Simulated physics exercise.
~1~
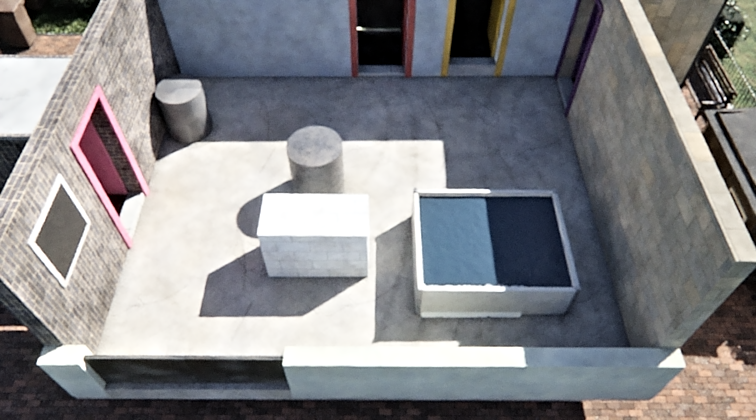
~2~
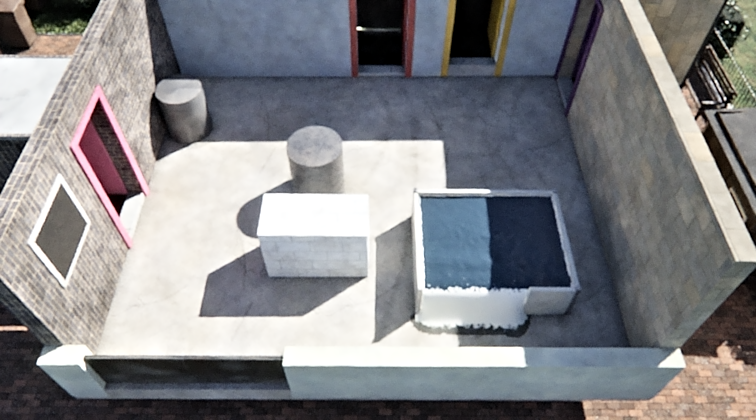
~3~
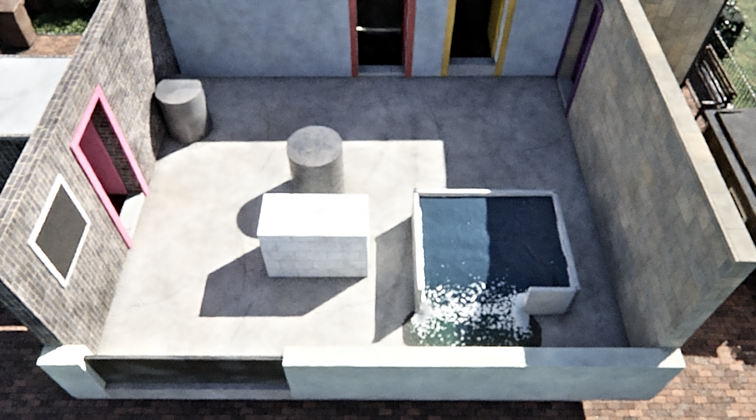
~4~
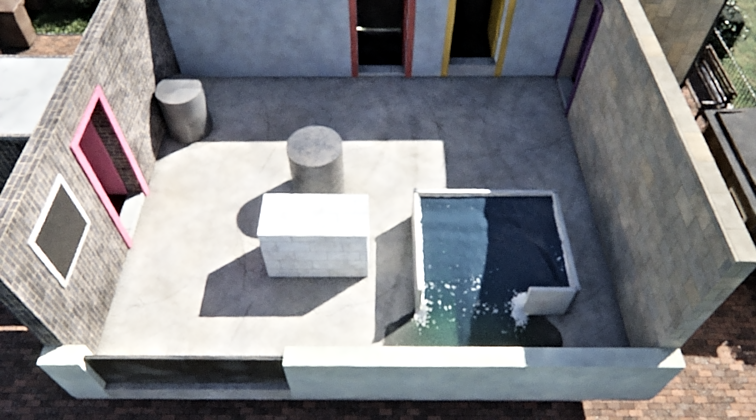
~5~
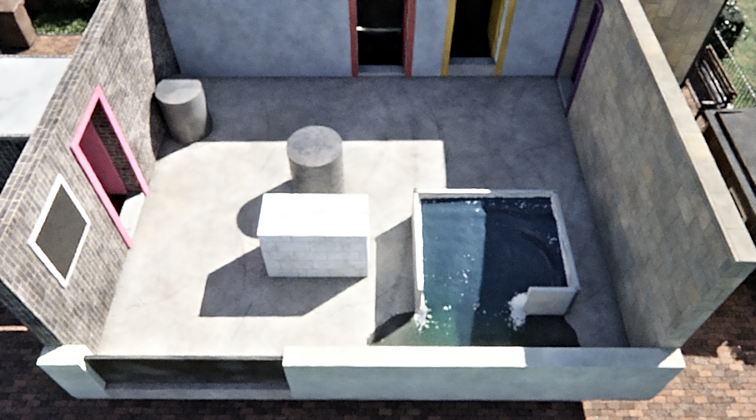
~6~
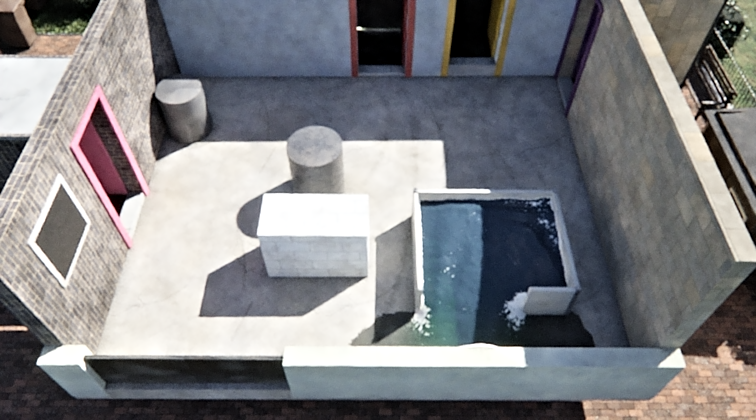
A white tank's front gives way and dark water pours out across the walled yard's floor.
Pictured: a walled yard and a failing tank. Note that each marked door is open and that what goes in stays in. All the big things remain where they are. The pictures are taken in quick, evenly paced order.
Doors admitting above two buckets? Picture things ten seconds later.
In the end I expect the yellow door to see two buckets at most, I expect the purple door to see two buckets at most, I expect the pink door to see two buckets at most, I expect the red door to see two buckets at most.
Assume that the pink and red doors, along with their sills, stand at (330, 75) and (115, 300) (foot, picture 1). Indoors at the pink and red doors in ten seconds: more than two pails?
Pink stays within the limit; red exceeds the limit.
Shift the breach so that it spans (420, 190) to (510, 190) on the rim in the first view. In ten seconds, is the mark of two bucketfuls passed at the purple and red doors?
The purple door exceeds the limit, the red door exceeds the limit.
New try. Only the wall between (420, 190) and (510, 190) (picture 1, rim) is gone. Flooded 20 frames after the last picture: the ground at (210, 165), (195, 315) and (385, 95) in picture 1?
Unwetted, unwetted, submerged.
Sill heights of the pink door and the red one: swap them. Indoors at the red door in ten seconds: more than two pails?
I'd say the red door remains within the limit this time.
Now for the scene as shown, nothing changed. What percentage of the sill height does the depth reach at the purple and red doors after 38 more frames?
The first comes to about 70 percent, the second to about 40 percent.
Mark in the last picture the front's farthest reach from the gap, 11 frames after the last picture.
The wet point farthest out is around (92, 371).
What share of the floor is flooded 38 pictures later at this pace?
70 %, roughly.
A moment on, water covers 15 % of the floor; the yellow door not reached, the purple door not reached, the pink door not reached, the red door not reached.
Next, water covers 25 % of the floor; the yellow door not reached, the purple door not reached, the pink door not reached, the red door not reached.
Then, water covers 40 % of the floor; the yellow door not reached, the purple door not reached, the pink door wet at the sill, nothing in, the red door not reached.
Later, water covers 70 % of the floor; the yellow door wet at the sill, nothing in, the purple door wet at the sill, nothing in, the pink door wet at the sill, nothing in, the red door wet at the sill, nothing in.
In the end, water covers 90 % of the floor; the yellow door wet at the sill, nothing in, the purple door under two buckets in, the pink door wet at the sill, nothing in, the red door wet at the sill, nothing in.
